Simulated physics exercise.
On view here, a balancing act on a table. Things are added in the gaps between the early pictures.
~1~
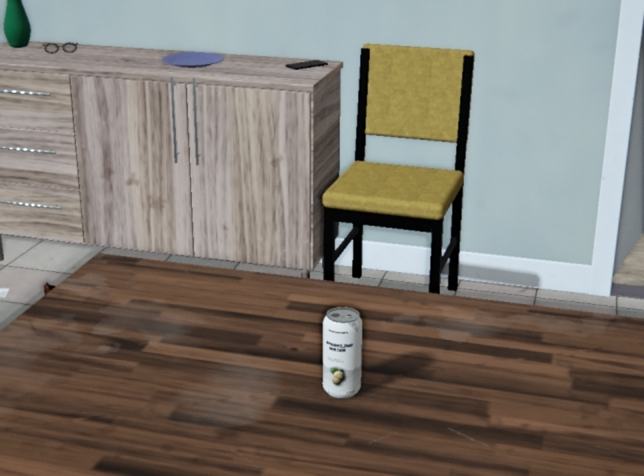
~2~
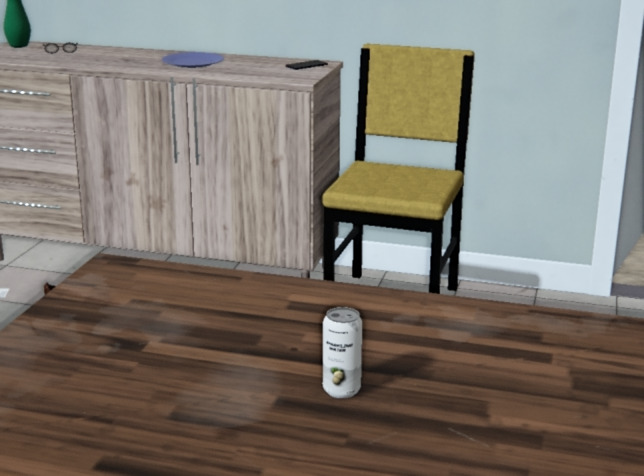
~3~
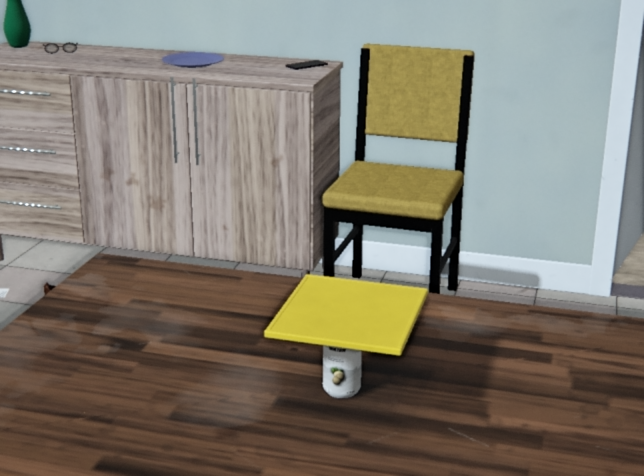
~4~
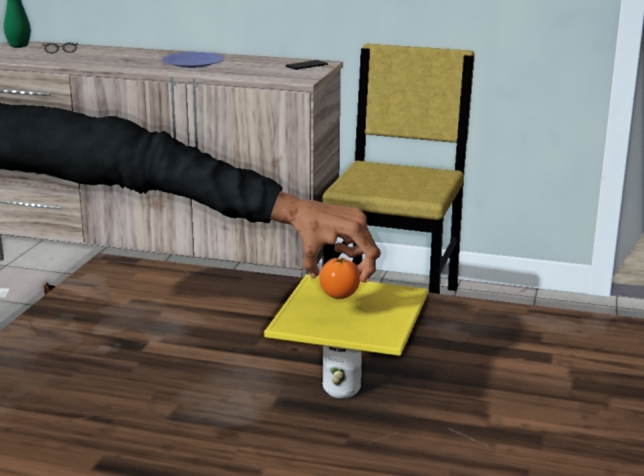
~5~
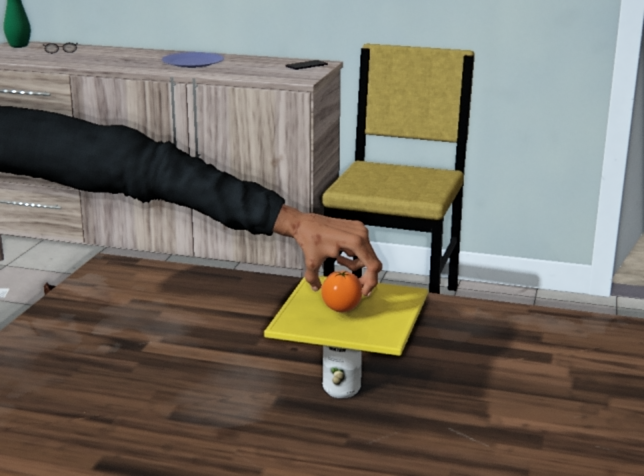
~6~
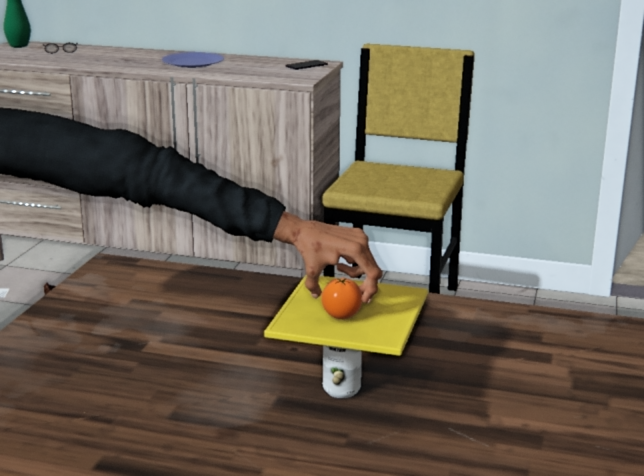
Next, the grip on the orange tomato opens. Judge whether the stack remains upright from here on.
The stack stays intact.
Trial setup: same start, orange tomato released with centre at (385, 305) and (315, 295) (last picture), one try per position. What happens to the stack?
Result of try one is that it tips over, and of try two that it stays stable.
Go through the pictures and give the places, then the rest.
In the first picture, the last thing is not in view yet.
In the second picture, the last thing is not in view yet.
In the third picture, the last thing is not in view yet; yellow lid (350, 312).
The fourth picture shows coming down; orange tomato (340, 278); yellow lid (350, 312).
The fifth picture shows coming down; orange tomato (342, 291); yellow lid (350, 312).
The sixth picture shows set down, still held; orange tomato (342, 299); yellow lid (350, 312).
Then, 0.60 s after the last picture, nothing has stirred.
Then, 1.40 s after the last picture, orange tomato resting near (342, 299).
At rest, all 3 in place. Seen from the same camera at the end, orange tomato near (342, 299). The stack stays up.
